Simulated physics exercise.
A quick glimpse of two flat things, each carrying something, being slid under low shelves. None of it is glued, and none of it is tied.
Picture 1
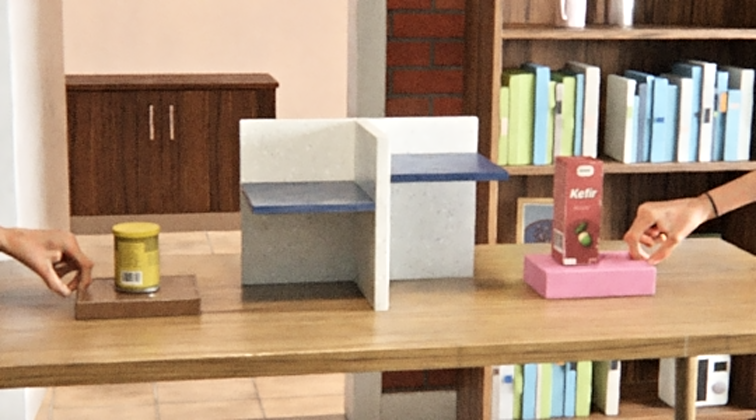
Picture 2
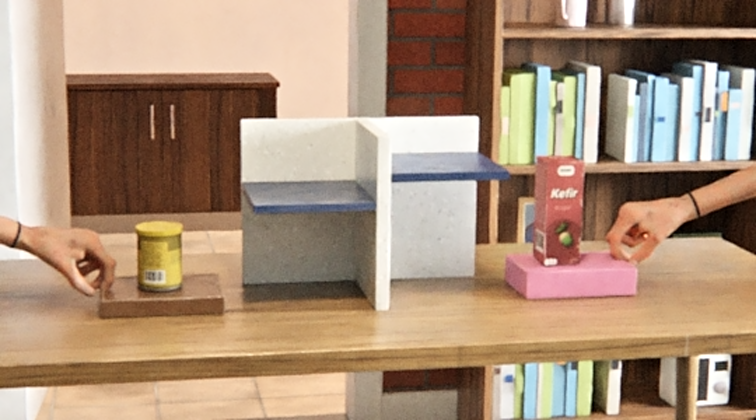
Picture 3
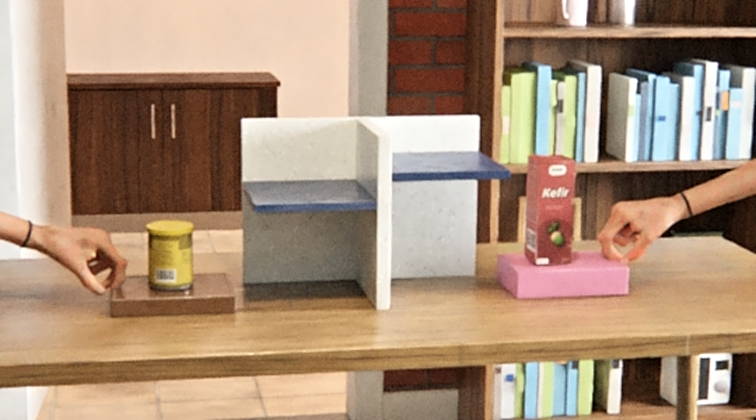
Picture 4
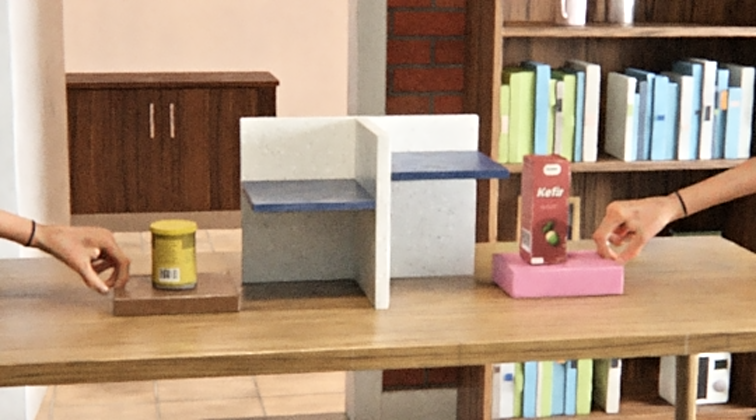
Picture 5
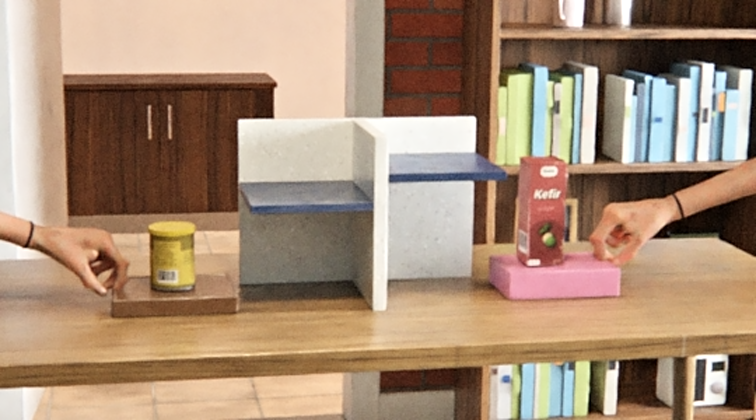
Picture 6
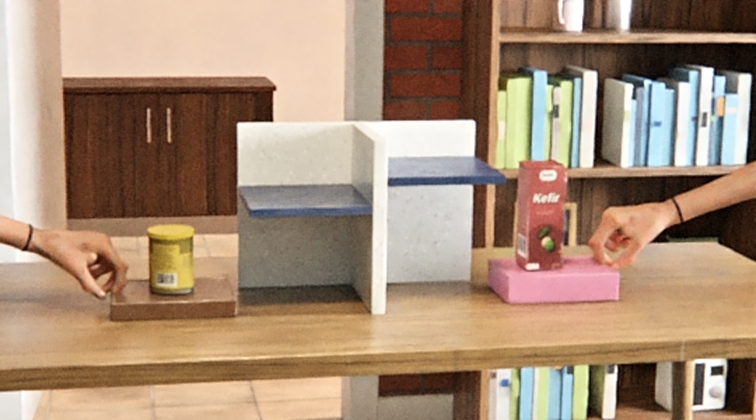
On a wooden table with a low shelf unit, a hand at left slides a brown tray carrying a yellow tin slightly right, while another slides a pink tray with a red carton slightly left; both then barely move.
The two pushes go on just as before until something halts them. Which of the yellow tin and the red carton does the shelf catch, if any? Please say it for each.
Caught by the shelf? Yellow tin - no, red carton - yes.
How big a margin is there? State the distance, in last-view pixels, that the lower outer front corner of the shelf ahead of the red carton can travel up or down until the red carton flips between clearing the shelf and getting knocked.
Move it up by around 12 pixels.
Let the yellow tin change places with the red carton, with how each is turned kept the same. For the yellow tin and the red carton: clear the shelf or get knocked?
Yellow tin: Goes under, red carton: Hits the shelf.
Then, 1.06 s later than the last frame, yellow tin riding along near (235, 258); red carton tilted by 9° near (501, 214).
Then, 1.64 s later than the last frame, yellow tin riding along near (280, 257); red carton tilted by 46° near (501, 218).
Then, 1.80 s later than the last frame, yellow tin riding along near (292, 256); red carton on its side near (527, 250).
When it is over, the yellow tin passes below, near (301, 256); the red carton is knocked back, near (523, 259).
